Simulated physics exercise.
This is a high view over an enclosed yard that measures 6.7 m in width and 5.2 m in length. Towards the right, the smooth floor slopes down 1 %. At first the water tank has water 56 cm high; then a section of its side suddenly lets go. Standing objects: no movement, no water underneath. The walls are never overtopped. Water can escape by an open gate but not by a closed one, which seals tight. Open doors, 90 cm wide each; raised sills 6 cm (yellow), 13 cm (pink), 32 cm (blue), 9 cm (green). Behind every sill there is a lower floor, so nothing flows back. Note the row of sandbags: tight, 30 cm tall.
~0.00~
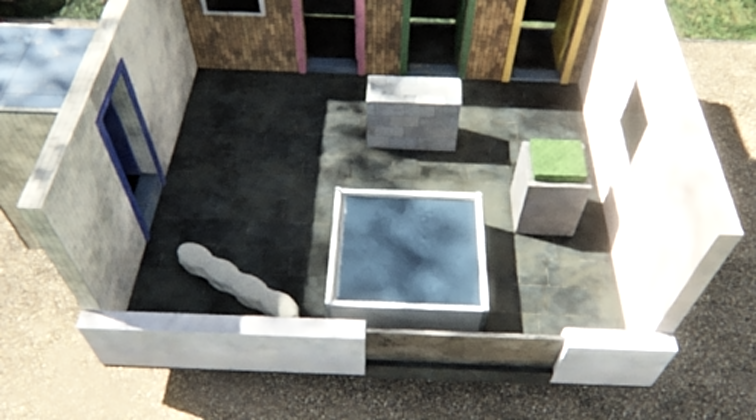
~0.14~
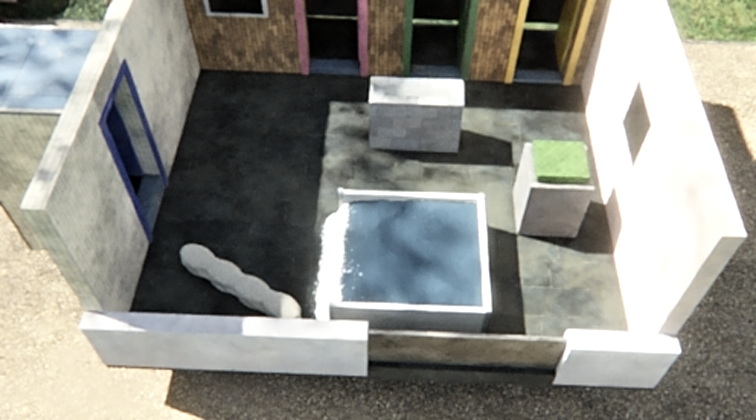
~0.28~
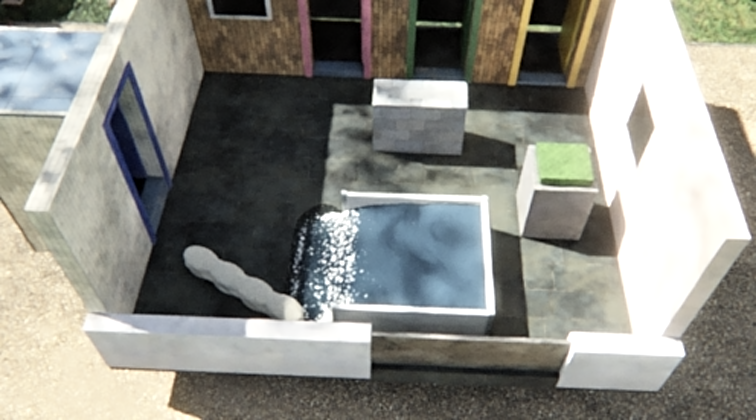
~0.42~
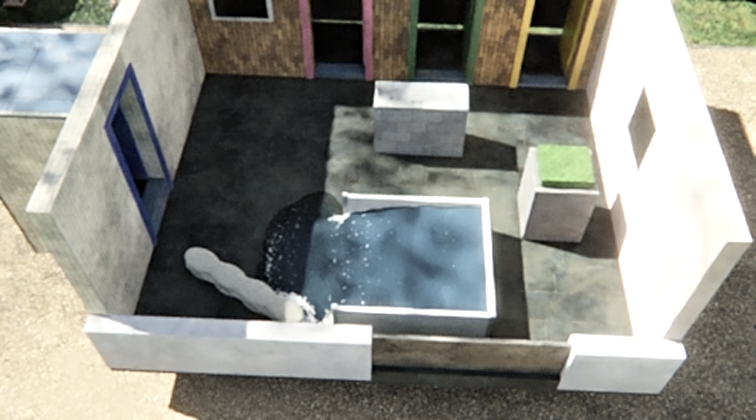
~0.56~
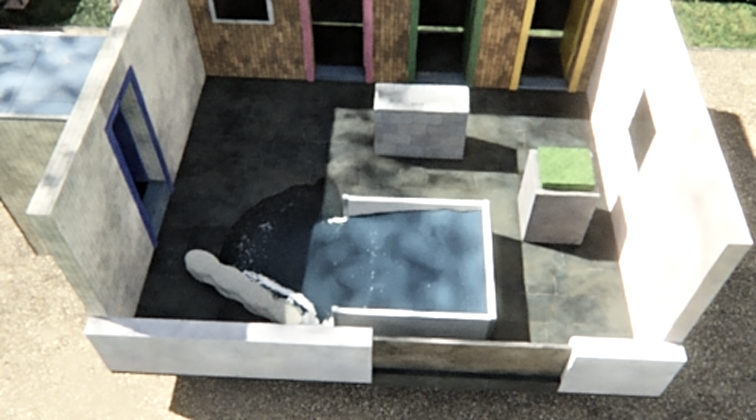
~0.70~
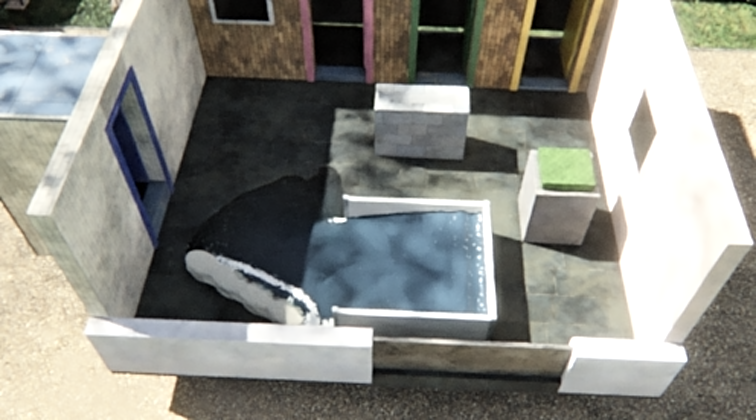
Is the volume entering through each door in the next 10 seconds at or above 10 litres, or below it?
Outcome: Yellow door: Tops the amount. Pink door: Falls short. Blue door: Falls short. Green door: Falls short.
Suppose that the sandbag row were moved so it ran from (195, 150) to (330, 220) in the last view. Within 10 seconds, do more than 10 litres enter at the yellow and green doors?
Checking the limit, yellow is fine, green is fine.
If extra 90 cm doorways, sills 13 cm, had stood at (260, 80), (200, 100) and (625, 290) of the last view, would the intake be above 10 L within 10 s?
In turn: Past it, over, not over.
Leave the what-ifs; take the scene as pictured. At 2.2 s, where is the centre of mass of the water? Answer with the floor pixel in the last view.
About (297, 247).
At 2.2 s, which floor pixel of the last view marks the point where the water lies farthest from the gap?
That would be close to (207, 76).
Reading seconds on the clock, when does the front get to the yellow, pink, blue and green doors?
Yellow = 4.5 s, pink = 3.0 s, blue = 0.9 s, green = 3.8 s.
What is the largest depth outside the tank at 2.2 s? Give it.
It gets to some 31 cm.
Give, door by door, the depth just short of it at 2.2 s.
Depth readings (cm): Yellow = 0; pink = 0; blue = 29; green = 0.
After 1.4 s water covers 25 % of the floor and is deepest (35 cm) near (298, 316); yellow door not reached, pink door not reached, blue door 30 cm at the sill, 0 L in, green door not reached.
After 2.2 s water covers 35 % of the floor and is deepest (31 cm) near (169, 204); yellow door not reached, pink door not reached, blue door 29 cm at the sill, 1 L in, green door not reached.
After 3.5 s water covers 50 % of the floor and is deepest (30 cm) near (203, 90); yellow door not reached, pink door 9 cm at the sill, 0 L in, blue door 16 cm at the sill, 2 L in, green door not reached.
After 6.0 s water covers 75 % of the floor and is deepest (18 cm) near (578, 92); yellow door 3 cm at the sill, 0 L in, pink door 9 cm at the sill, 0 L in, blue door 6 cm at the sill, 2 L in, green door 5 cm at the sill, 0 L in.
After 10.0 s water covers 95 % of the floor and is deepest (13 cm) near (573, 366); yellow door 9 cm at the sill, 41 L in, pink door 9 cm at the sill, 0 L in, blue door 5 cm at the sill, 2 L in, green door 5 cm at the sill, 0 L in.
